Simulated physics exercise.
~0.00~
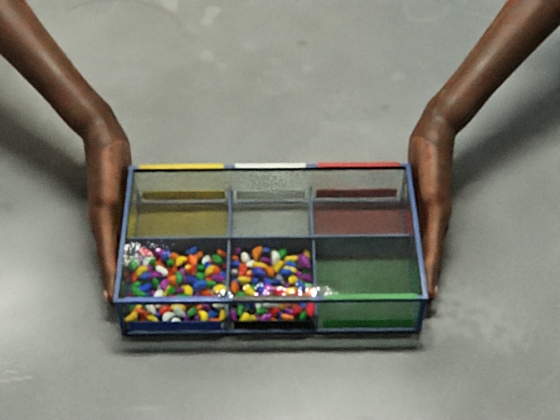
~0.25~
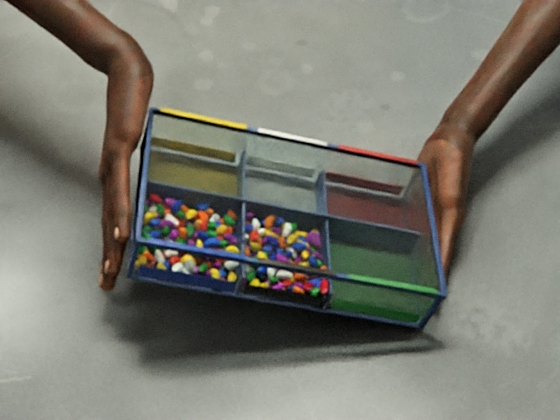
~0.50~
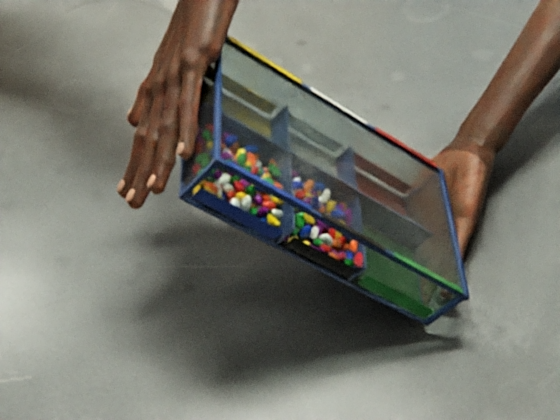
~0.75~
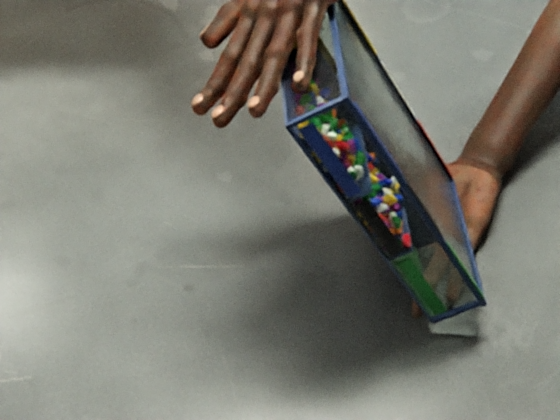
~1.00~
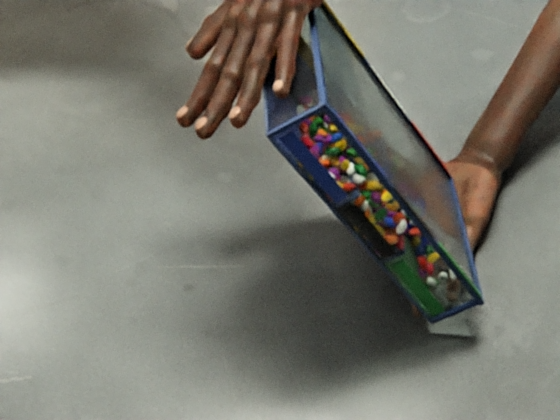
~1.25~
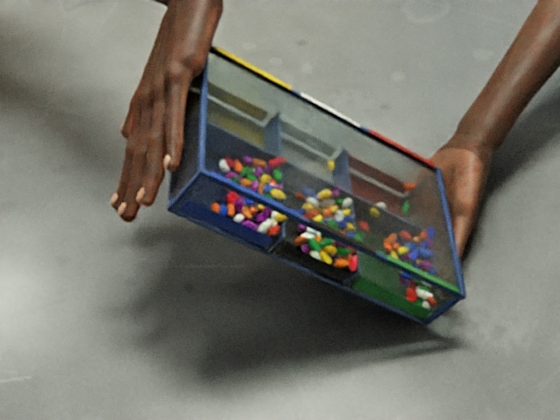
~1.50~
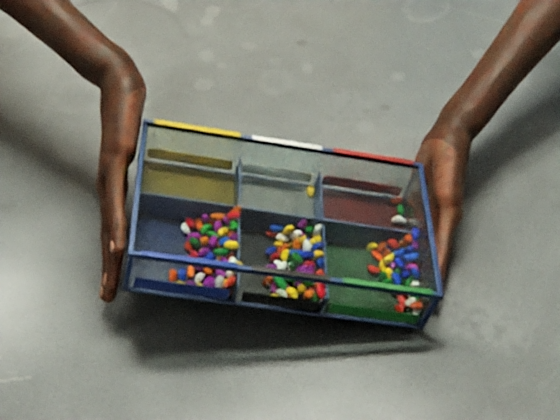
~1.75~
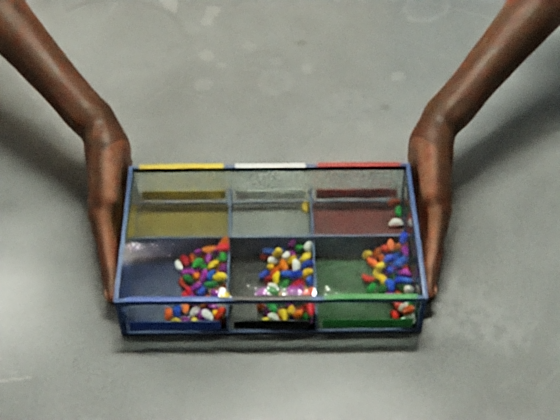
Colorful beans spill rightward into the green compartment as two hands tilt and level the box.
